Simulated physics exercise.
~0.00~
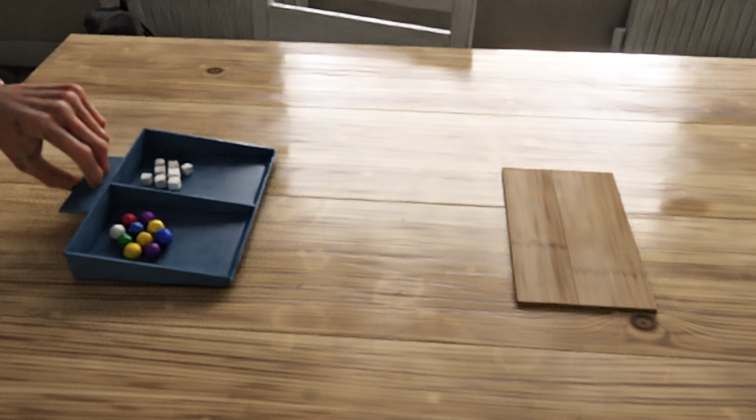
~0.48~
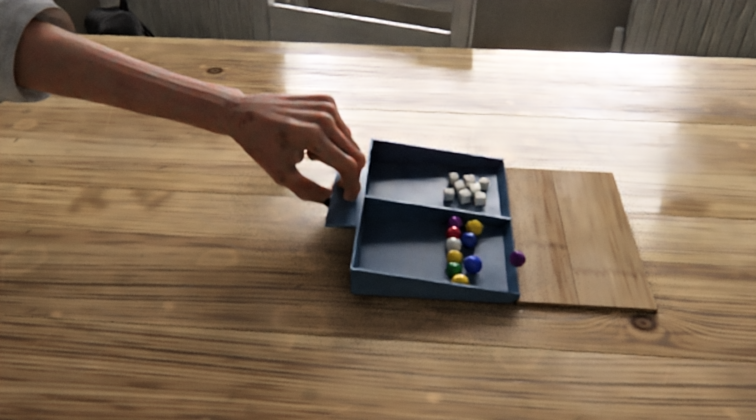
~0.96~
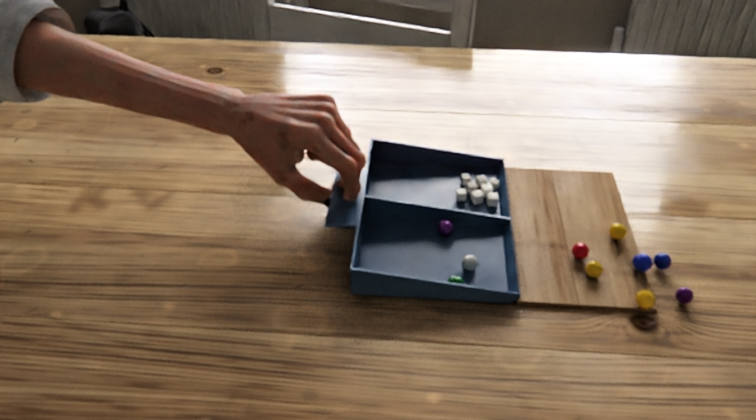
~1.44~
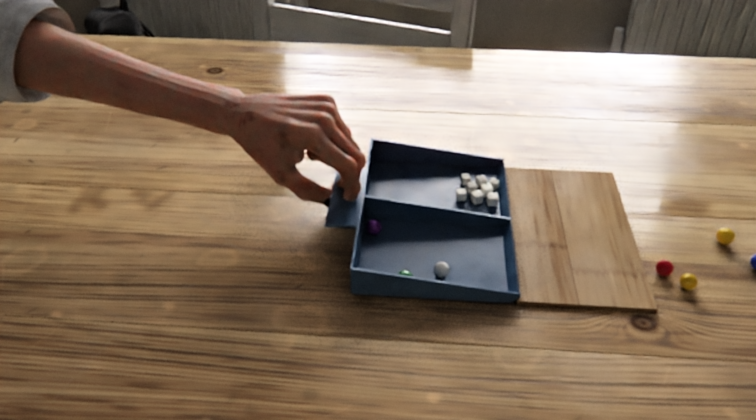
The clip shows a hand sliding a blue tray of colourful balls and white cubes rightward across a wooden table to a flat board, where it stops; most balls roll out over the board, while the cubes shift forward and stay inside with a few remaining balls.
